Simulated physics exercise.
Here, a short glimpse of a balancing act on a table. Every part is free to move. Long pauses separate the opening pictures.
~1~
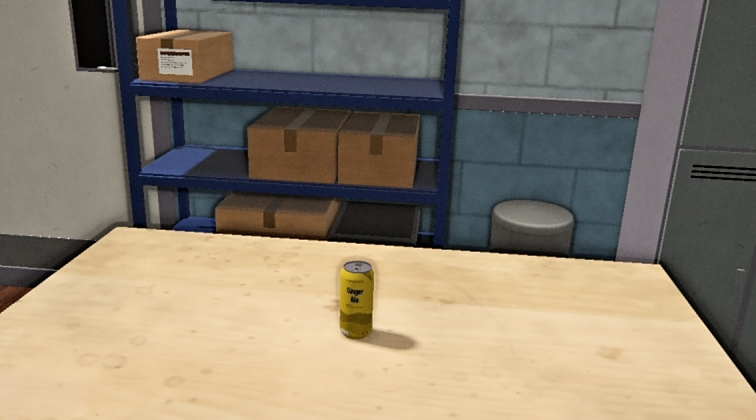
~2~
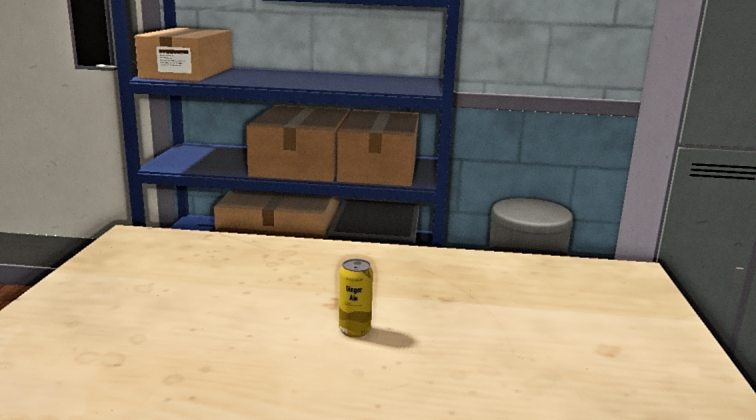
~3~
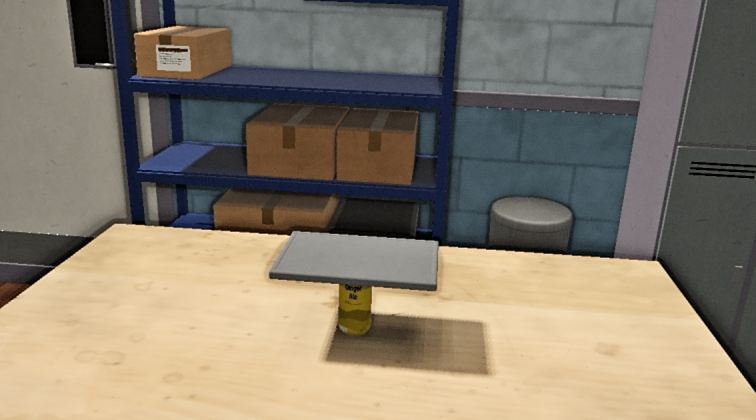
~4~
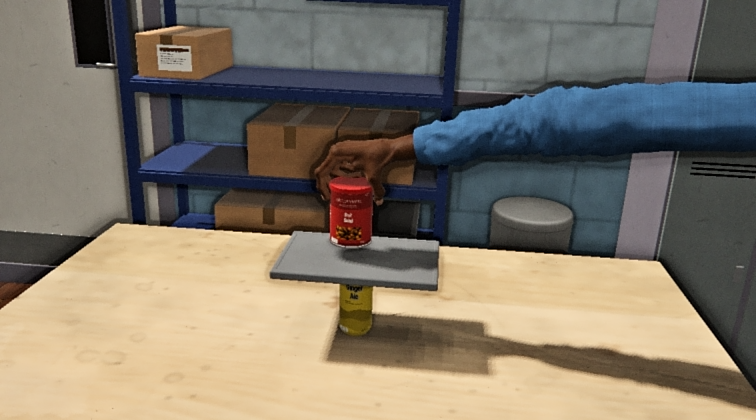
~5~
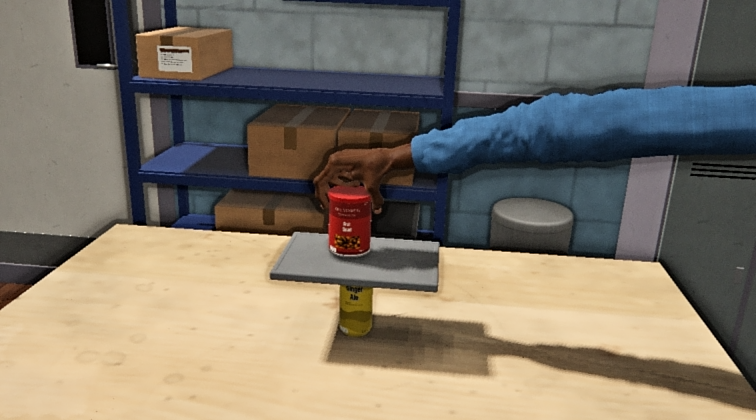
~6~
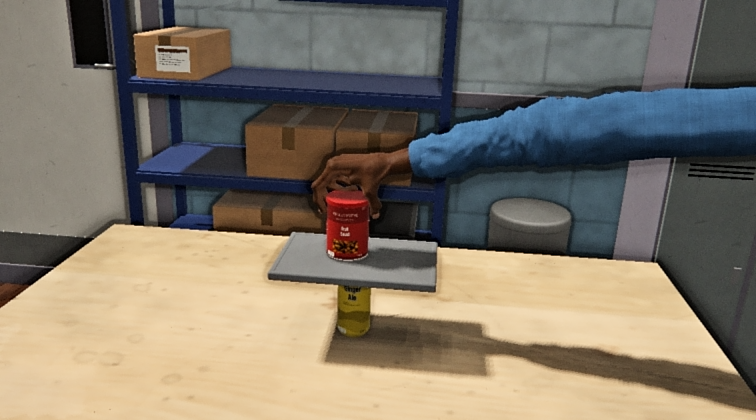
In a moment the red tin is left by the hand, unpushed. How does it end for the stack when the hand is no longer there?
The stack survives.
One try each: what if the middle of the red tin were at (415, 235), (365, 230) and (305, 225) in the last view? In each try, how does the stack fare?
Try one: Collapse; try two: Stable; try three: Collapse.
Then, 0.30 s later than the last frame, all is still.
Then, 0.70 s later than the last frame, red tin resting near (348, 226).
When it is over, all 3 as before. End places, in pixels of the last picture, red tin near (348, 226). The stack keeps its balance.
